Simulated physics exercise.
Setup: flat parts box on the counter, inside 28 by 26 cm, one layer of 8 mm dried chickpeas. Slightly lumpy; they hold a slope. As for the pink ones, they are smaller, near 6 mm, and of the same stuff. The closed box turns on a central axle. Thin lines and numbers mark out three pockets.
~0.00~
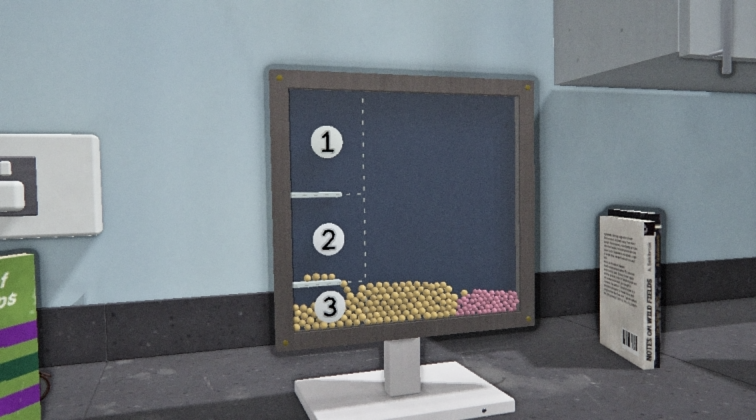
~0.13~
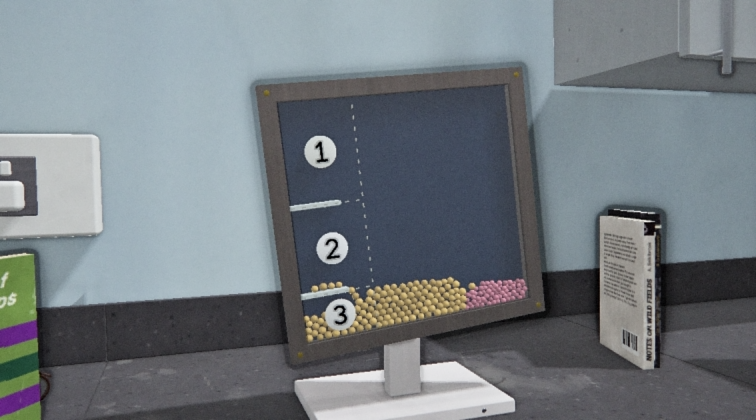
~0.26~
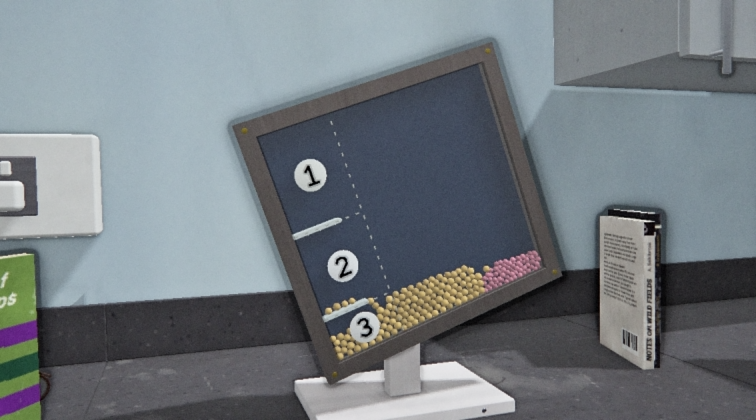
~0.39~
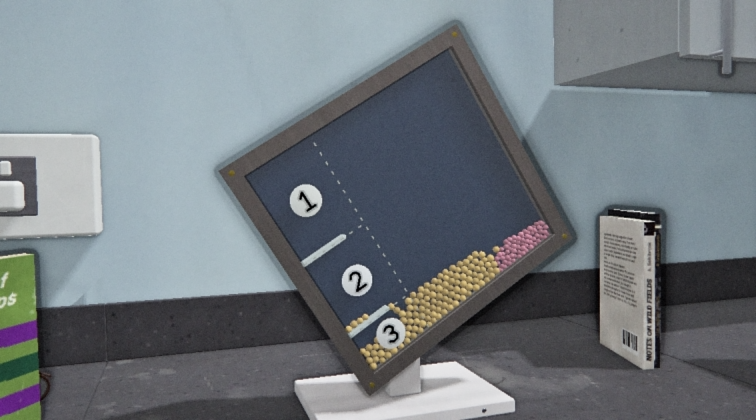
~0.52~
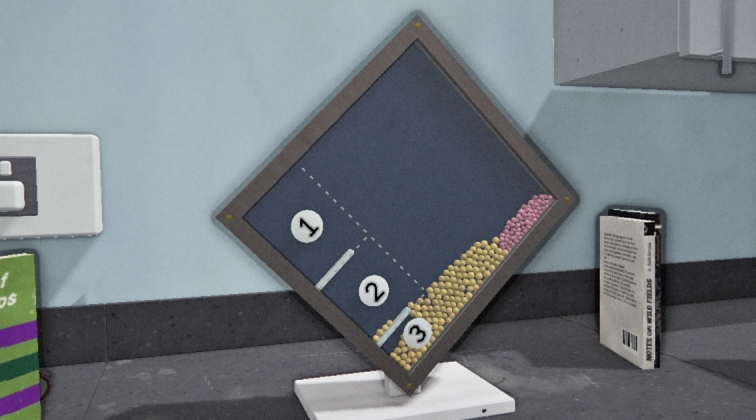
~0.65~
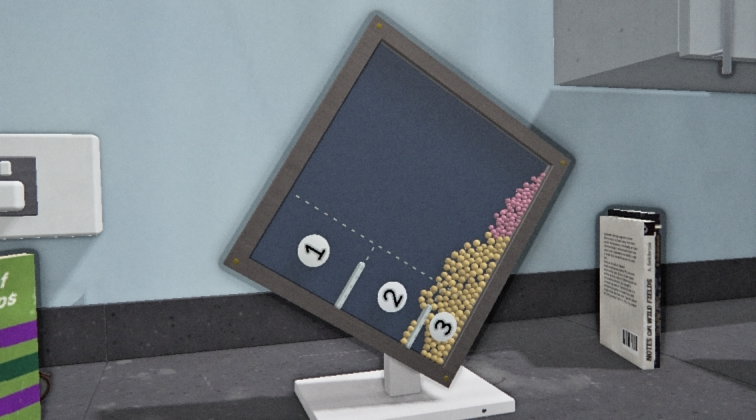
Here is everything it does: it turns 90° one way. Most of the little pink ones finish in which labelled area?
That would be 2.
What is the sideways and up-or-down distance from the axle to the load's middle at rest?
Some 6 cm right and 10 cm below.
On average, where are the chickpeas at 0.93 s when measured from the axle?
Offset: Approx. 9 cm right, 6 cm below.
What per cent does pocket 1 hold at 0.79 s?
The share there is around 0 %.
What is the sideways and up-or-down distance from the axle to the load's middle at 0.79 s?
Roughly 9 centimetres to the right and 6 centimetres below.
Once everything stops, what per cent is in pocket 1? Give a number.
Roughly 0 per cent.
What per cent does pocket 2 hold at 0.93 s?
20 per cent.
After 0.79 s, it stands 71° anticlockwise; the chickpeas' middle is 9 cm right of and 6 cm below the centre; no. 2, 10 %, no. 3, 30 %; small ones, nothing in the marked areas.
After 0.93 s, it stands 85° anticlockwise; the chickpeas' middle is 9 cm right of and 6 cm below the centre; no. 2, 20 %, no. 3, 30 %; small ones, no. 2, 10 %.
After 1.05 s, it stands 90° anticlockwise; the chickpeas' middle is 8 cm right of and 8 cm below the centre; no. 2, 40 %, no. 3, 30 %; small ones, no. 2, 55 %.
All still by 2.0 s, it stands 90° anticlockwise; no. 1, 0 %, no. 2, 60 %, no. 3, 30 %, elsewhere 10 %; small ones, no. 2, 85 %, no. 3, 5 %.
